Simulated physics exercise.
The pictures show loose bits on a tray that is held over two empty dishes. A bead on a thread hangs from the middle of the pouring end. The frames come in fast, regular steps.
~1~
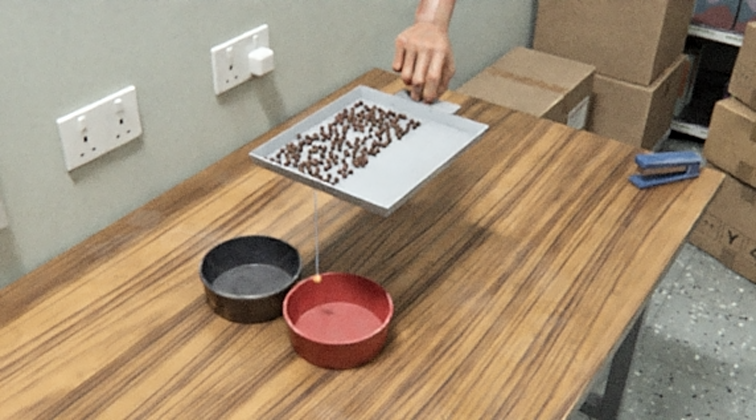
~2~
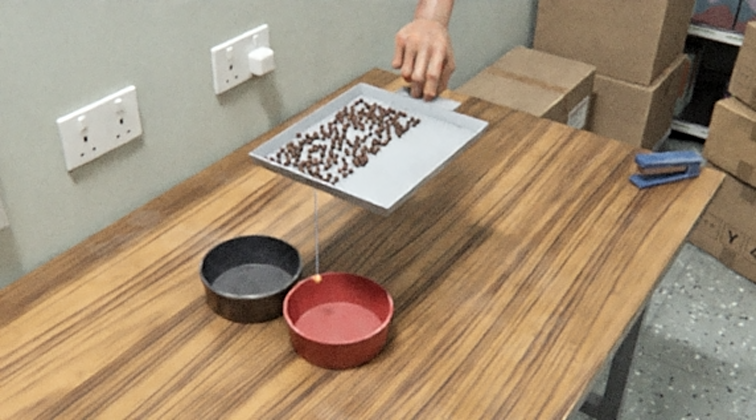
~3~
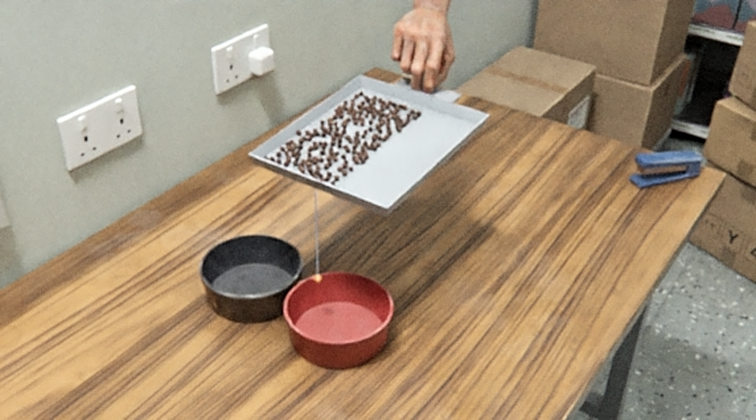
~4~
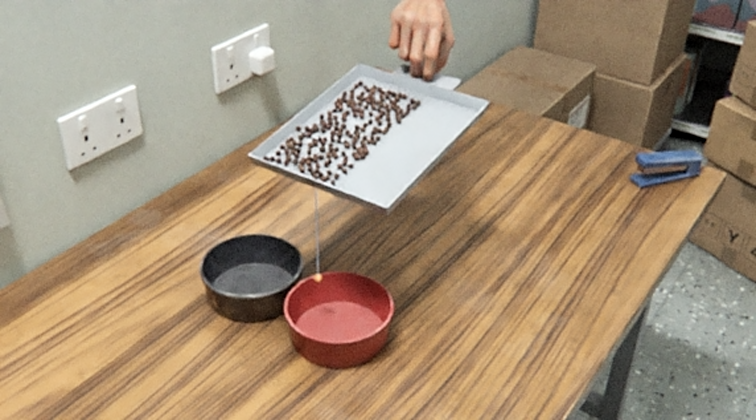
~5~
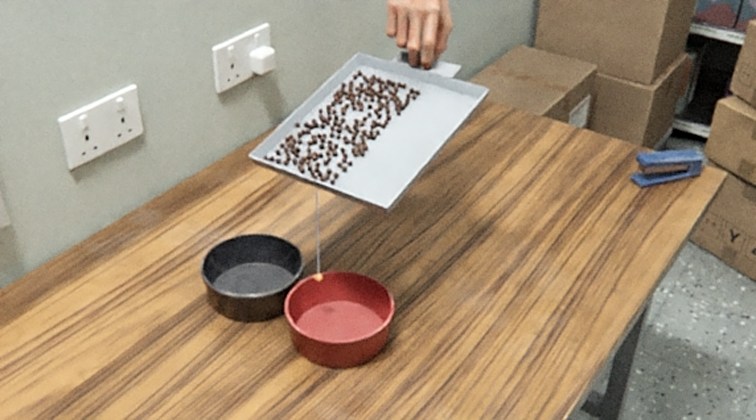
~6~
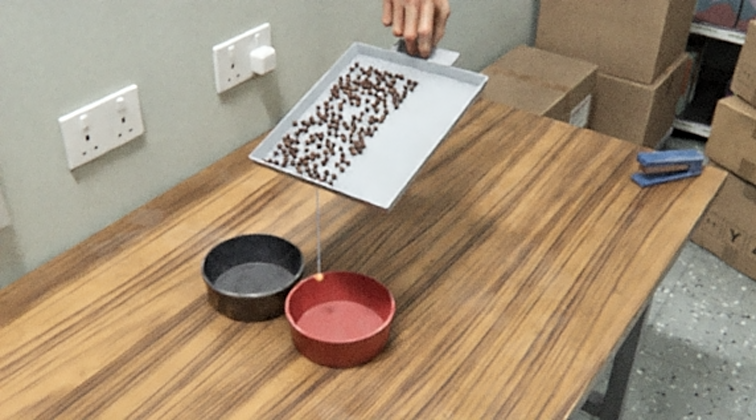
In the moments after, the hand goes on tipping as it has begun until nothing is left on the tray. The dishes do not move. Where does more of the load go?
It favours the left-hand dish.
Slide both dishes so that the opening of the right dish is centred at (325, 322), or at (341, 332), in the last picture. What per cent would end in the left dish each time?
The first gives 60 %, the second 80 %.
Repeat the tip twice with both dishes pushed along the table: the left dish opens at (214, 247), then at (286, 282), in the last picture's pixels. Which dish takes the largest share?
In turn: The dish on the right; left.
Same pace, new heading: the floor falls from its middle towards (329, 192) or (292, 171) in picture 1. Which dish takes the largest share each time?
The first try: Right. The second: The left dish.
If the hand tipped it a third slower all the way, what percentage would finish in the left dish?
Close to 50 per cent.
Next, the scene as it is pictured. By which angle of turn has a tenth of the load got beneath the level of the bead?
At some 70 degrees.
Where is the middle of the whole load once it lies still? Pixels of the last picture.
Around (261, 312).
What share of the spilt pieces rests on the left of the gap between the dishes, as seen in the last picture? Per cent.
Near 90 %.
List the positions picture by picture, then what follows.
In the first frame, corners of the pouring end near (254, 153) and (386, 205), level; middle of the load near (348, 143), allspice berries; left dish near (218, 302); right dish near (306, 348); bead on its thread near (318, 279).
In the second frame, corners of the pouring end near (254, 153) and (386, 205), level; middle of the load near (348, 141).
In the third frame, corners of the pouring end near (253, 153) and (386, 205), tipped barely, level across its low end; middle of the load near (348, 138).
In the fourth frame, corners of the pouring end near (253, 154) and (386, 204), tipped a little, level across its low end; middle of the load near (348, 132).
In the fifth frame, corners of the pouring end near (253, 155) and (386, 204), tipped a little, level across its low end; middle of the load near (347, 127).
In the sixth frame, corners of the pouring end near (253, 155) and (385, 204), tipped clearly, level across its low end; middle of the load near (344, 123); left dish near (220, 301); right dish near (308, 346).
Shortly afterwards, tray tipped steeply; the bulk on the tray; only a few outside both; a little in the air.
Next, tray tipped right over; near half on the tray; only a few in the right dish; a little in the left dish; a little outside both; near a quarter in the air.
Some moments later, tray tipped past a quarter turn; near a quarter in the right dish; near half in the left dish; near a third outside both.
In the end, tray tipped past a quarter turn; near a quarter in the right dish; near half in the left dish; near a third outside both.
